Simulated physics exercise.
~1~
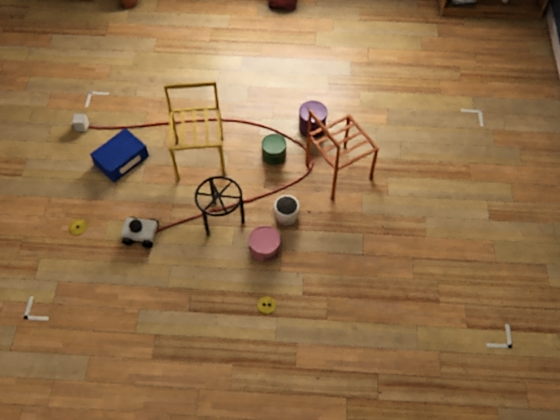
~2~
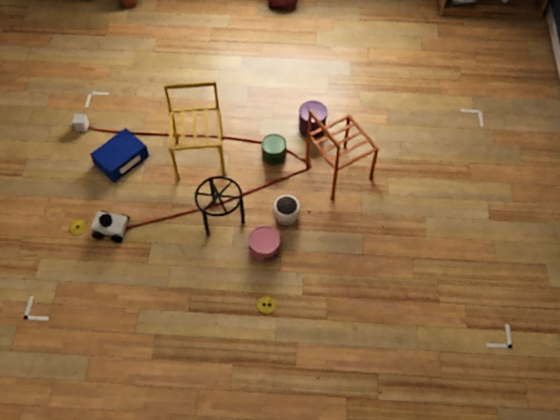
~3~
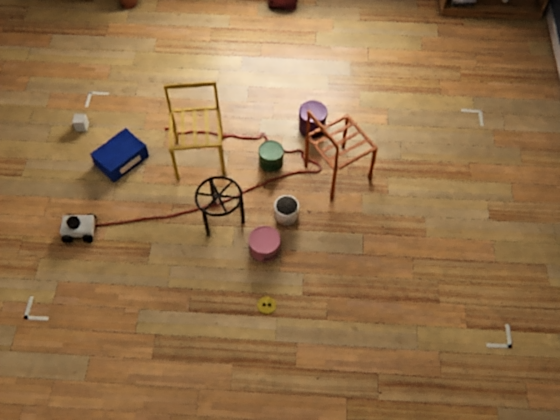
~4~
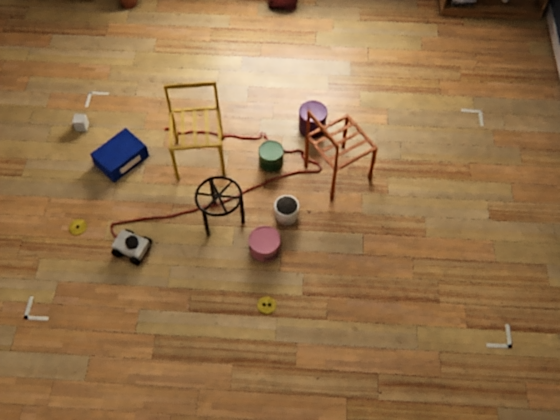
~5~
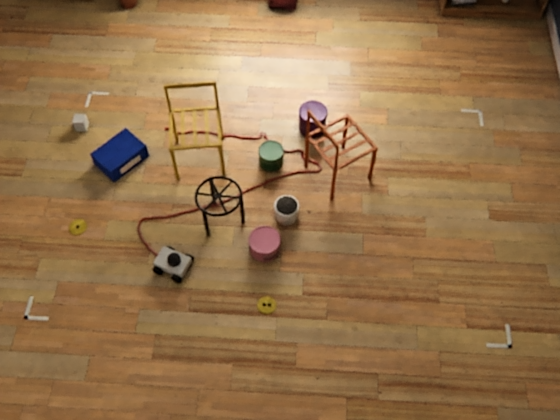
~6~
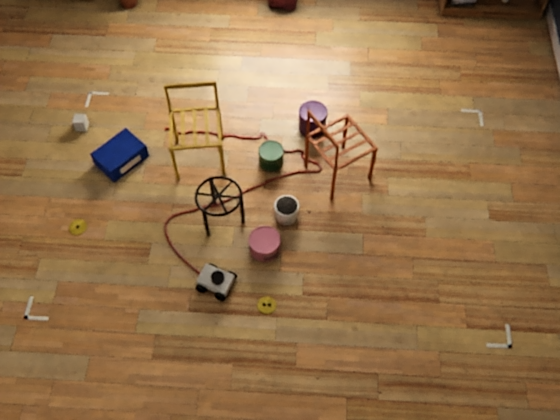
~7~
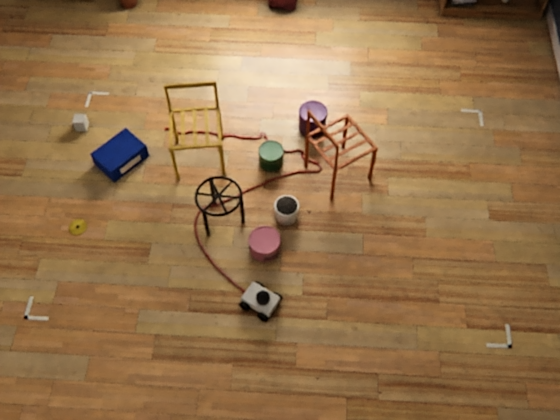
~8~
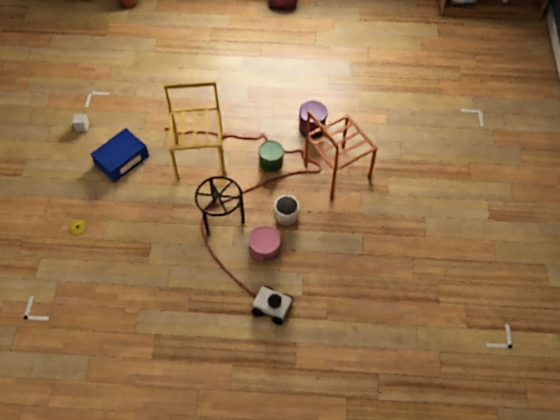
A small cart trailing a red cord drove left past the chairs and stool to a yellow mark, pulling the cord's end off the white block, then turned and rolled right and down, stopping on the second yellow mark, still unplugged.
